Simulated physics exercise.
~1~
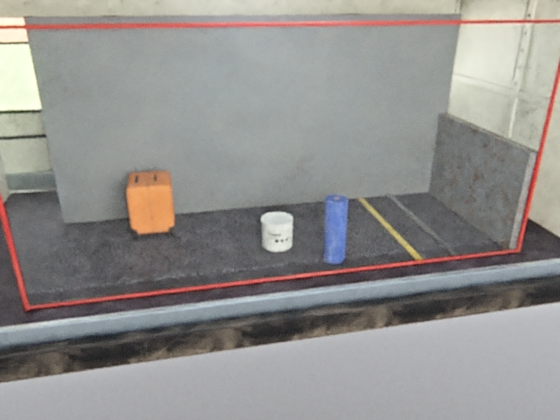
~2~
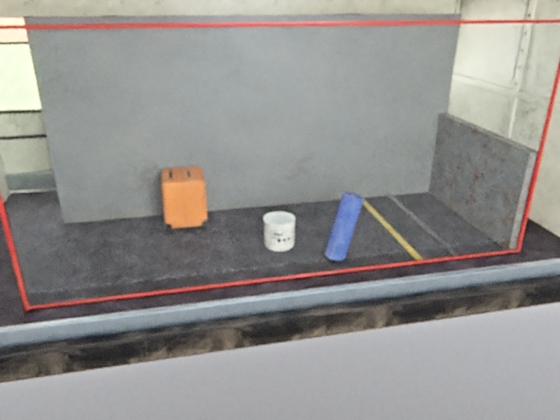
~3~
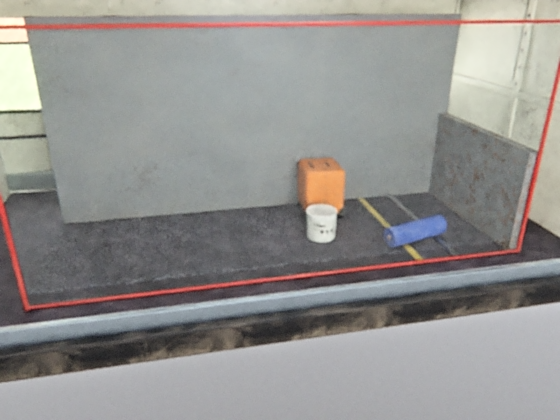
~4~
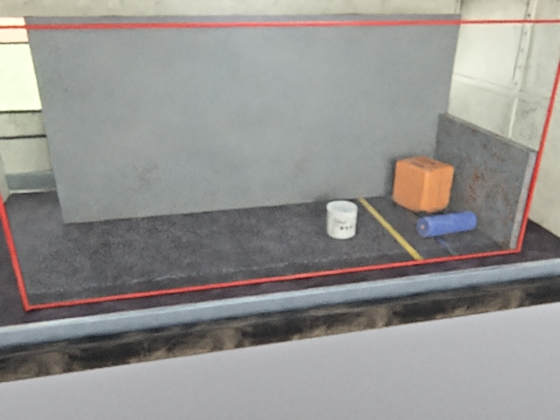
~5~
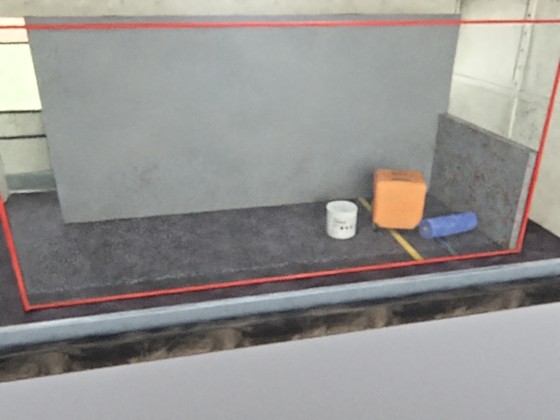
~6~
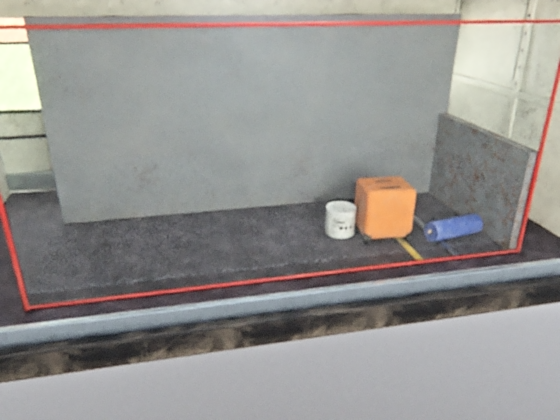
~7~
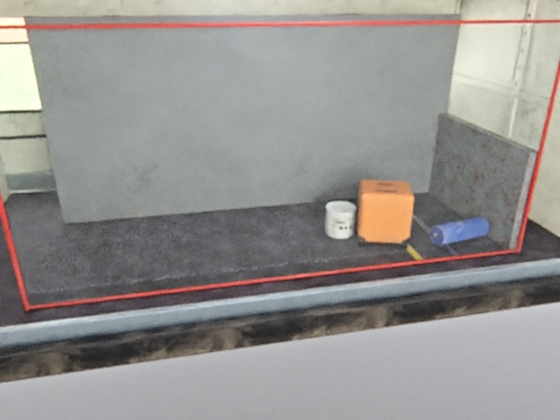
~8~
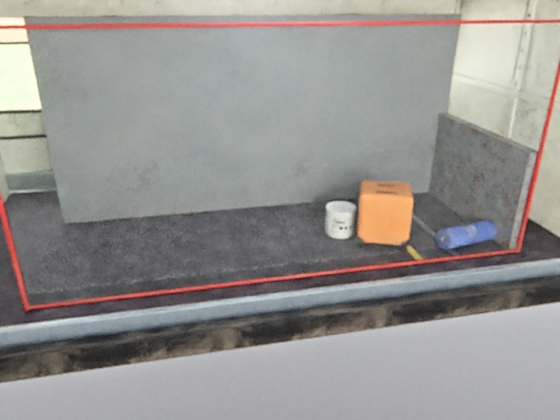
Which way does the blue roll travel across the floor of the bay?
The blue roll moves to the right, tipping over onto its side along the way.
We see an orange wheeled case, a white bucket and a blue roll slide right in a grey bay, the roll toppling onto its side. The case crosses the yellow line, then slips back left and ends upright just short of it, as does the bucket.
